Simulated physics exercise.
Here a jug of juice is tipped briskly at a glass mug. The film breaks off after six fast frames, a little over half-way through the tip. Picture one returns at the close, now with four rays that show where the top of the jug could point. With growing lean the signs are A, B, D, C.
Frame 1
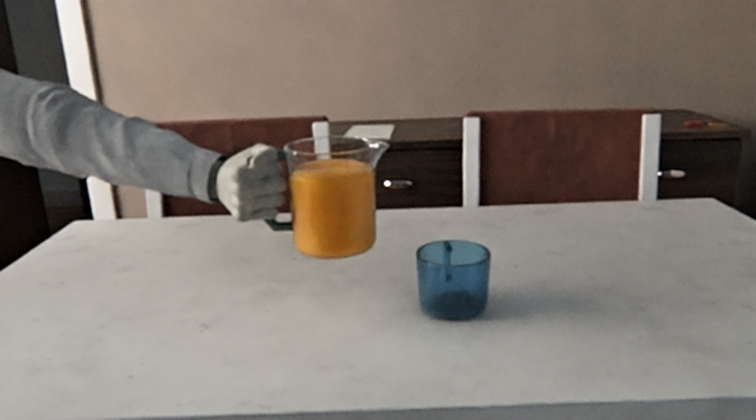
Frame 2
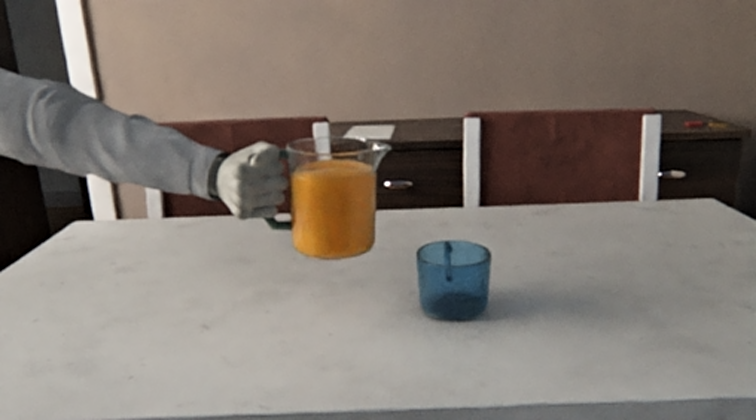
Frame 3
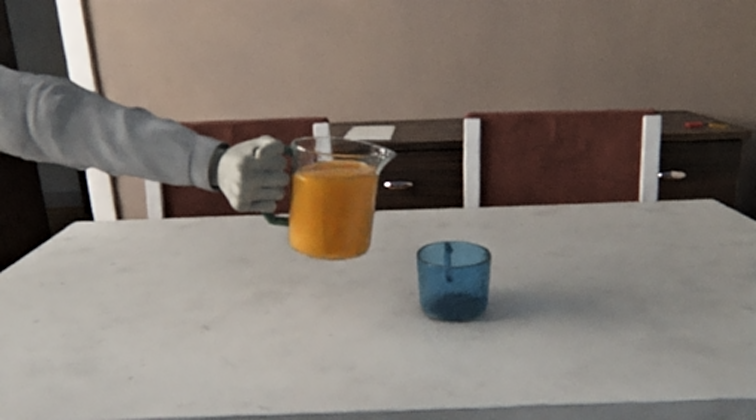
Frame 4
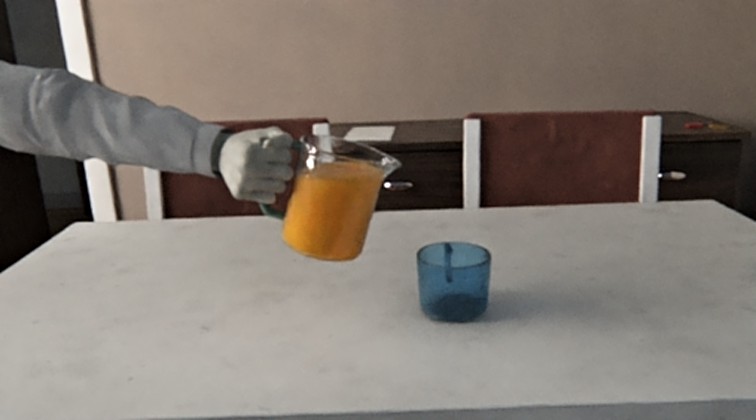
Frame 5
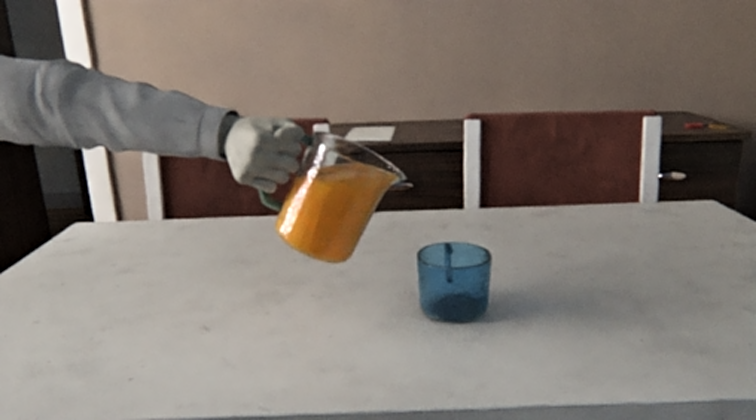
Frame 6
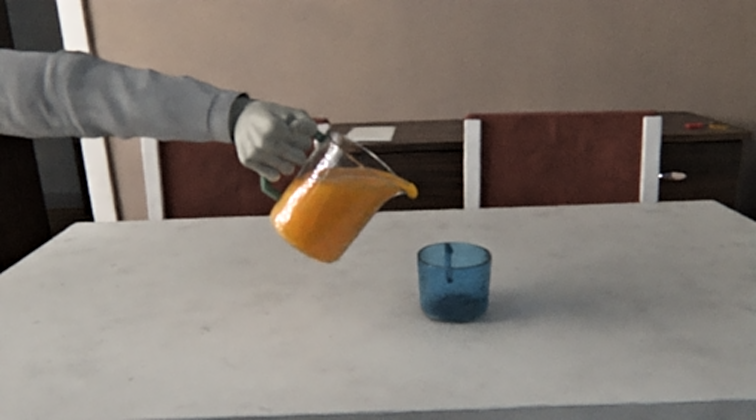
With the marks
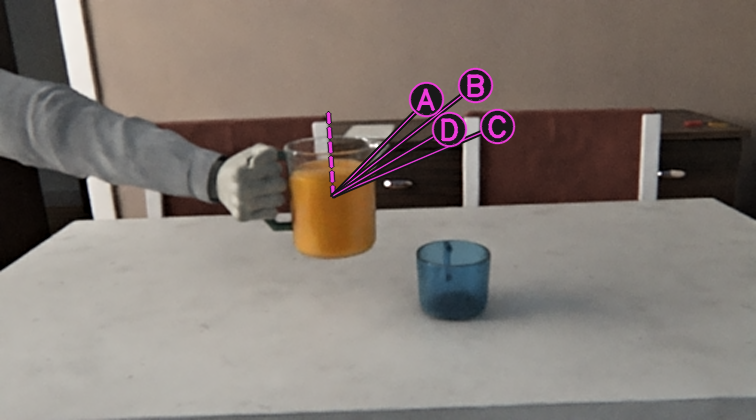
A dim room with a pale tabletop, two reddish-brown chairs and a dark cabinet behind it is seen from across the table by a still camera. A light-gloved hand in a grey sleeve reaches in from the left, holding a clear jug of orange juice above and left of a blue glass mug. The hand tilts the jug rightward, slowly then more steeply, and juice slides into the spout and just over its lip.
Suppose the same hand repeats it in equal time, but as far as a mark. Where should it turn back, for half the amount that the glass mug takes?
B is best.
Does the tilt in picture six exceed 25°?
Yes.
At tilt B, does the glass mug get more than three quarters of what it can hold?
No.
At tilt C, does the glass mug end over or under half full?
Over.
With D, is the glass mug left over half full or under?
Over half.
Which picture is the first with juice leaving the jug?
In picture 6.
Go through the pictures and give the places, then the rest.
In the first frame, upright, lip at (388, 145); rim of the glass mug round (453, 252); nothing has left yet.
In the second frame, upright, lip at (390, 148); nothing has left yet.
In the third frame, tipped about 8°, lip at (395, 154); nothing has left yet.
In the fourth frame, tipped about 16°, lip at (400, 164); nothing has left yet.
In the fifth frame, tipped about 27°, lip at (405, 177); nothing has left yet.
In the sixth frame, tipped about 38°, lip at (408, 191); juice is over the lip, down to (413, 194).
In magenta, A at (414, 112); B at (461, 95); C at (481, 132); D at (433, 136).
For tilt A, the glass mug ends with about 31 % of what it can hold.
For tilt B, the glass mug ends with about 49 % of what it can hold.
For tilt C, the glass mug ends with about 97 % of what it can hold.
For tilt D, the glass mug ends with about 73 % of what it can hold.
